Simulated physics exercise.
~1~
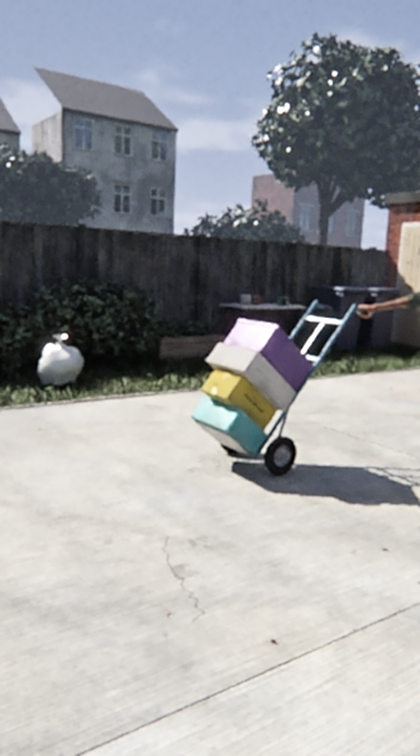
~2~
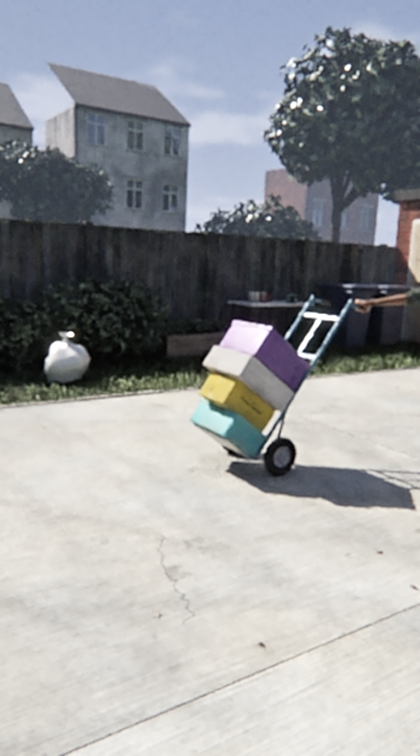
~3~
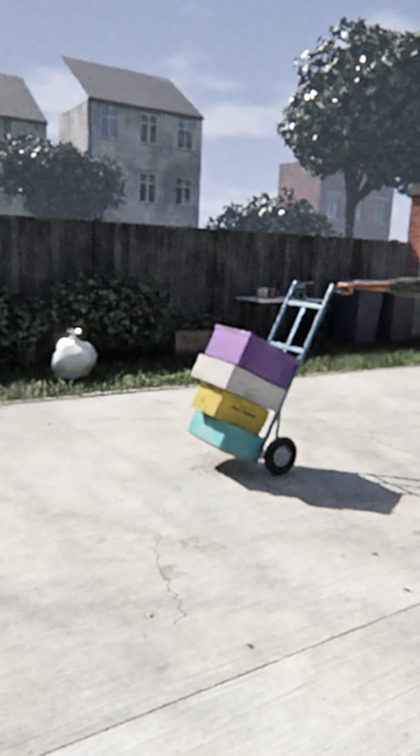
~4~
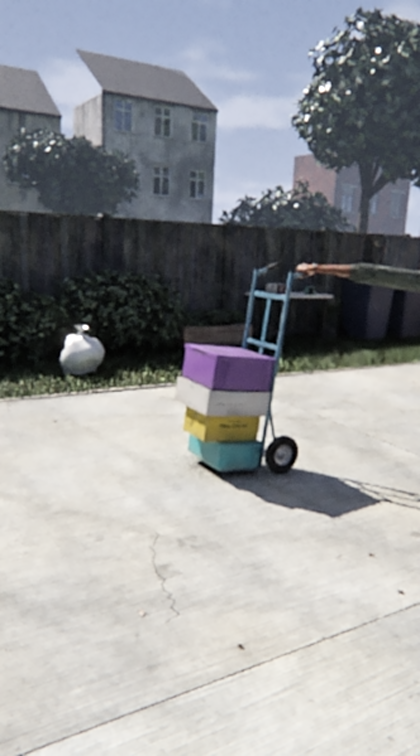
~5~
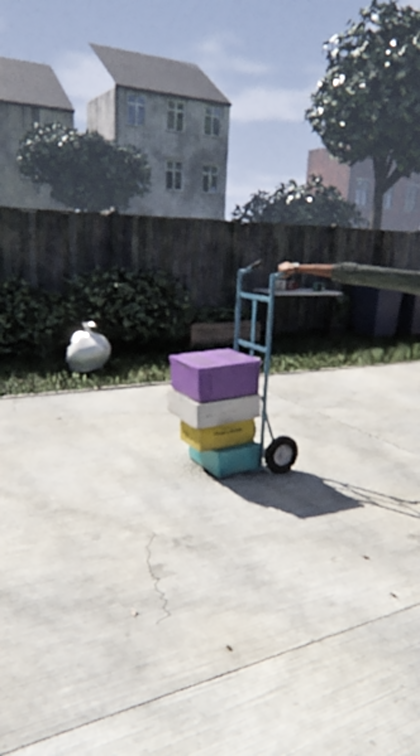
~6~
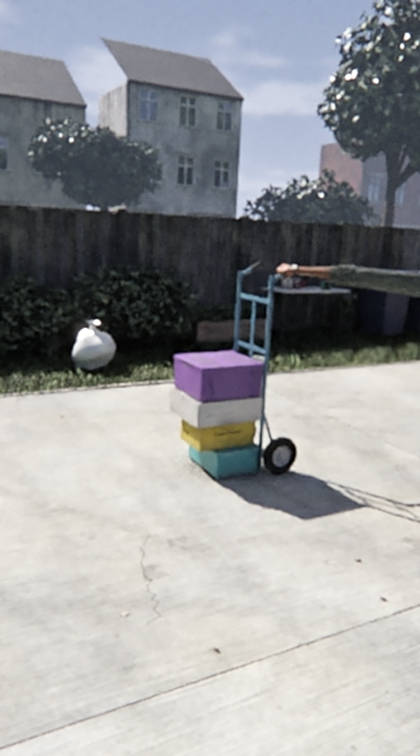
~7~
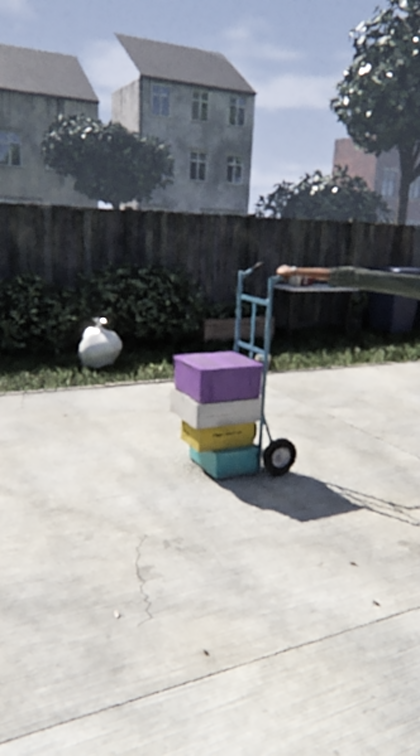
Blue hand truck stacked with four boxes tilting upright on a concrete yard, an arm guiding it, the stack staying standing.
